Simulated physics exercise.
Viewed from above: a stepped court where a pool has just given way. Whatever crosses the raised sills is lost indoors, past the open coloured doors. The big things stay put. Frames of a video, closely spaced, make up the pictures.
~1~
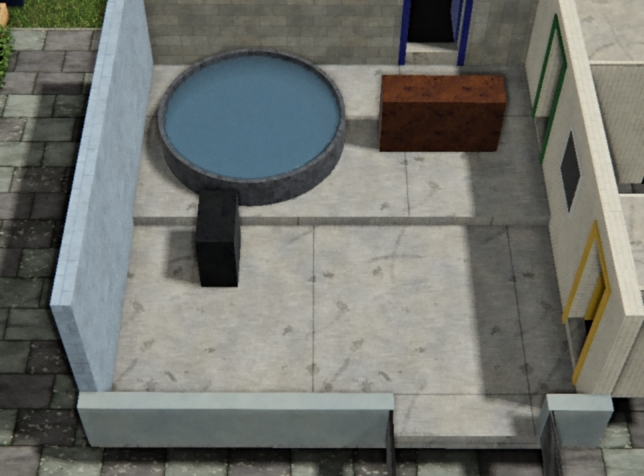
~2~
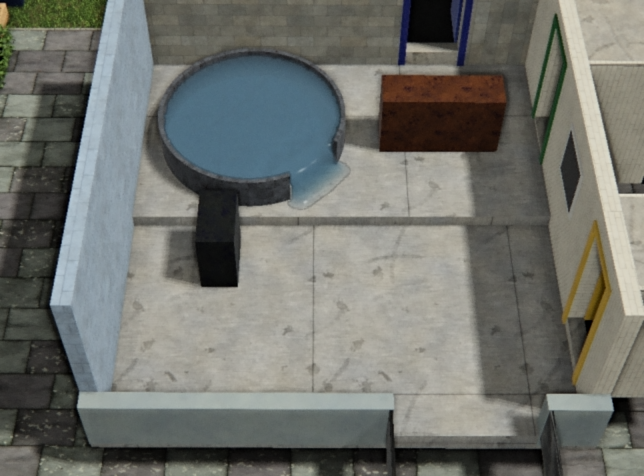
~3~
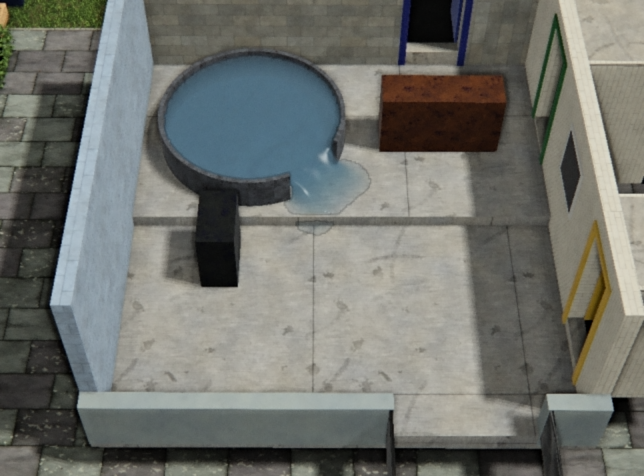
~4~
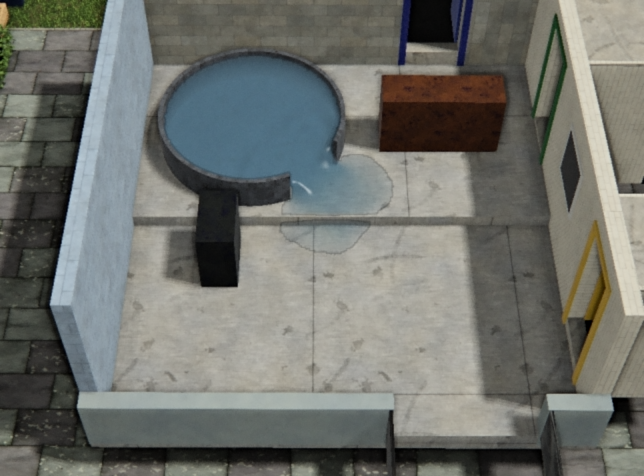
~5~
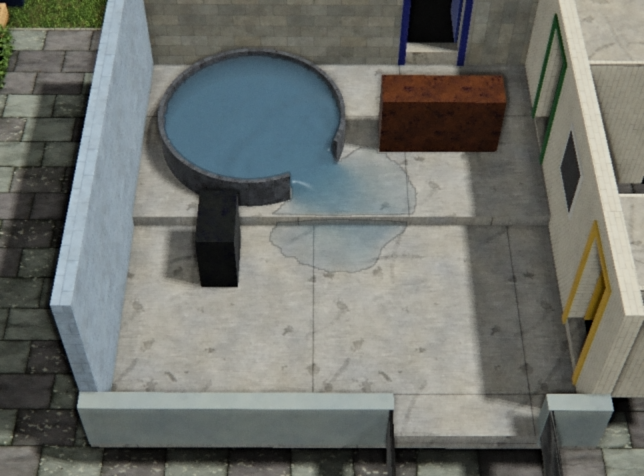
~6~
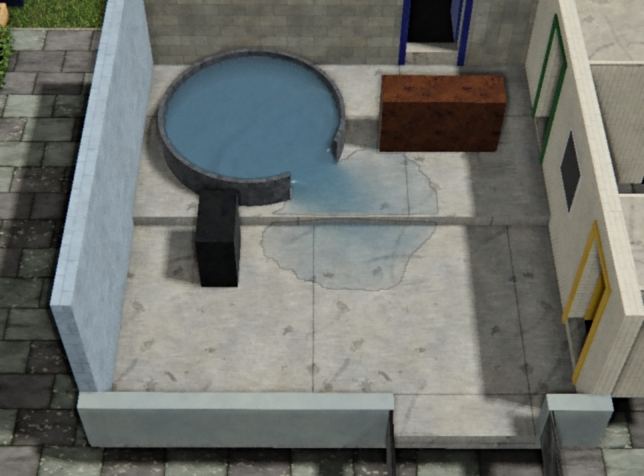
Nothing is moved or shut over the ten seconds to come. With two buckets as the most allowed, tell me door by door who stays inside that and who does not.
The yellow door keeps it to two buckets. The blue door keeps it to two buckets. The green door keeps it to two buckets.
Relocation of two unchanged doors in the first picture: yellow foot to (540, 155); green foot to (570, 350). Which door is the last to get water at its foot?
The blue door.
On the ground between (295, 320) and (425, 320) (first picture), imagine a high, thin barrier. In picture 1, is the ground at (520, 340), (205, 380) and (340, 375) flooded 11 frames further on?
Submerged; untouched; untouched.
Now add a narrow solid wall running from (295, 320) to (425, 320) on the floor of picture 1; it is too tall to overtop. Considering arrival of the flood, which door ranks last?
It is the one in blue.
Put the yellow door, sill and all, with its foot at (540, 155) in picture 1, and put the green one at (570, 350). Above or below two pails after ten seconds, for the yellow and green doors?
Yellow: Falls short; green: Exceeds the limit.
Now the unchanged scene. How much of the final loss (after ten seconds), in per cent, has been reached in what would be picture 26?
I get 15 percent.
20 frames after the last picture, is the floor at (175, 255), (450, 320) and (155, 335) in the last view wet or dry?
First spot spared, second spot submerged, third spot spared.
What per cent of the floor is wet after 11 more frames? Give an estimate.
My best guess is some 50 %.
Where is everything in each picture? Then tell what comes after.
Still water in the round tank at (252, 115), in the first frame.
Water pours out at (315, 177) and has run to (343, 165), in the second frame.
The front is at (320, 230), out from the gap at (315, 178), in the third frame.
The front is at (340, 248), out from the gap at (315, 178), in the fourth frame.
Water pours out at (315, 178) and has run to (356, 267), in the fifth frame.
The front is at (388, 283), out from the gap at (315, 177), in the sixth frame.
A moment on, water covers 30 % of the floor; the yellow door not reached, the blue door not reached, the green door not reached.
Next, water covers 50 % of the floor; the yellow door wet at the sill, nothing in, the blue door not reached, the green door not reached.
Then, water covers 55 % of the floor; the yellow door wet at the sill, nothing in, the blue door not reached, the green door wet at the sill, nothing in.
Later, water covers 65 % of the floor; the yellow door wet at the sill, nothing in, the blue door wet at the sill, nothing in, the green door wet at the sill, nothing in.
In the end, water covers 80 % of the floor; the yellow door wet at the sill, nothing in, the blue door wet at the sill, nothing in, the green door wet at the sill, nothing in.
